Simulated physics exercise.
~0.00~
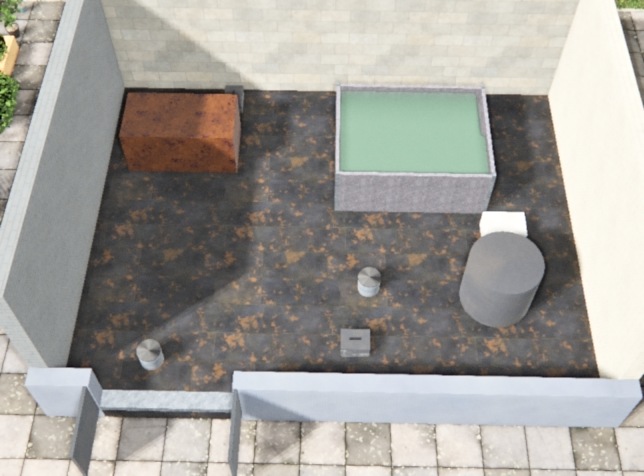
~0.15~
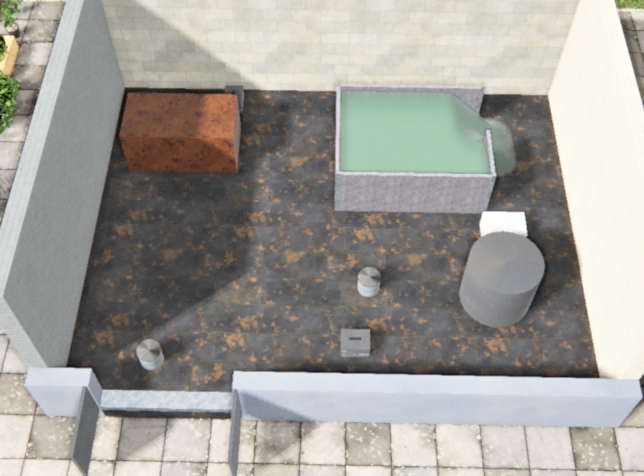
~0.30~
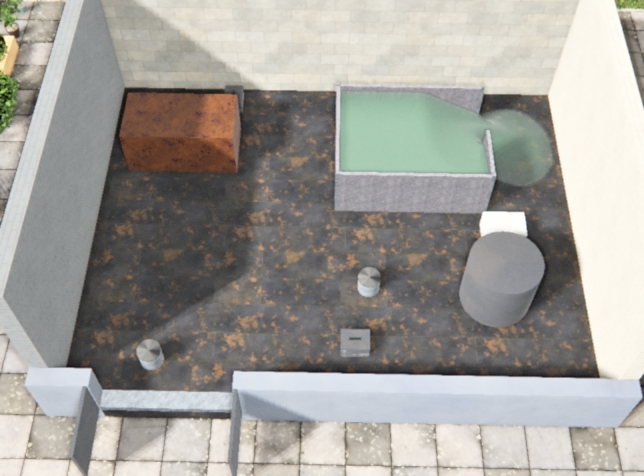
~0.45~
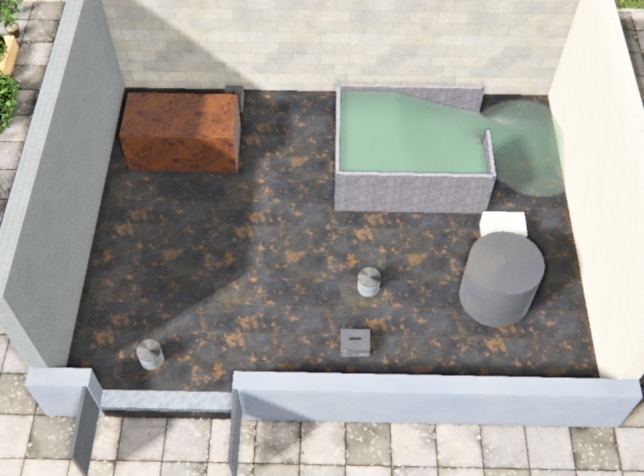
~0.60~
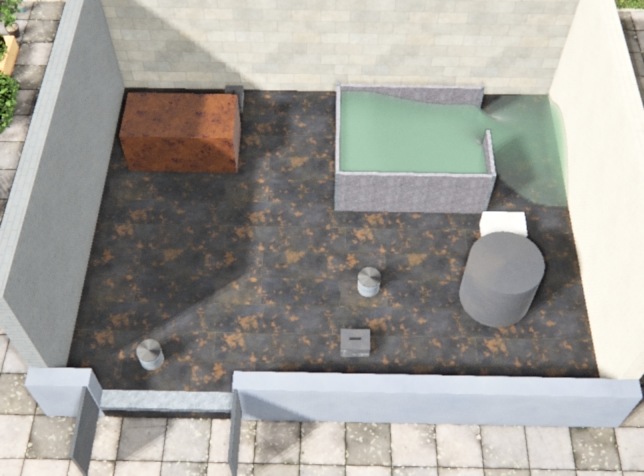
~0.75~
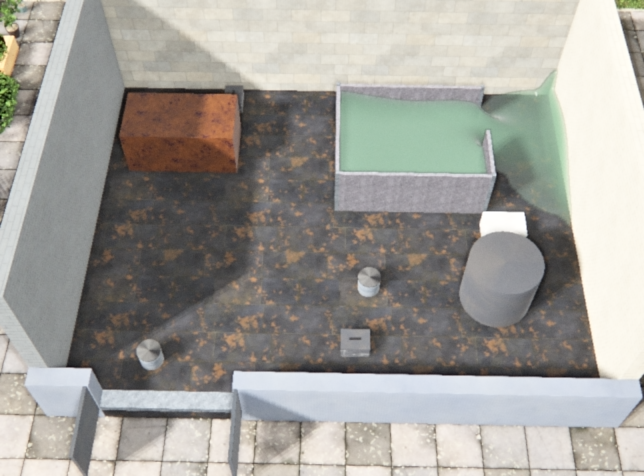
Walled yard with a rusty box and grey cylinder standing still as green water pours from a tank's right side, spreading to the right wall.
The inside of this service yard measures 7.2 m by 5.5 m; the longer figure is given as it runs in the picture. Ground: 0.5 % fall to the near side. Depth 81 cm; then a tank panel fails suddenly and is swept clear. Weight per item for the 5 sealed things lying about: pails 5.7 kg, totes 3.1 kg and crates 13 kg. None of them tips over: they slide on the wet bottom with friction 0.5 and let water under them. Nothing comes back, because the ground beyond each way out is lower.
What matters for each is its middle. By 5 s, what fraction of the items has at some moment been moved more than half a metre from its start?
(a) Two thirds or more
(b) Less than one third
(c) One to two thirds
The answer is a.
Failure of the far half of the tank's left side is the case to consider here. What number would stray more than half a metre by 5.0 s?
Then 2 of them would.
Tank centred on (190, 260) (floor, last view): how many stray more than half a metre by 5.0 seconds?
Count: 2.
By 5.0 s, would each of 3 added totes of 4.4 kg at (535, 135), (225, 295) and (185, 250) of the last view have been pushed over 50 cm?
In that order: More, less, less.
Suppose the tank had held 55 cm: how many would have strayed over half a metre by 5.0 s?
Then the count would be 2.
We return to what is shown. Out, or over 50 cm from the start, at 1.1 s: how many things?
0 of them.
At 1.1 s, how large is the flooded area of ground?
Close to 7.0 m2, I'd say.
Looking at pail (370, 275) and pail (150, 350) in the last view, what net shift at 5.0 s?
60 cm, then 0 cm.
After 1.1 s 0 of 5 are over 50 cm from their spots; 0 afloat.
After 2.2 s 0 of 5 are over 50 cm from their spots; 0 afloat.
After 3.5 s 2 of 5 are over 50 cm from their spots; 1 afloat.
After 5.0 s 4 of 5 are over 50 cm from their spots, and 4 have been at some point; 2 afloat.
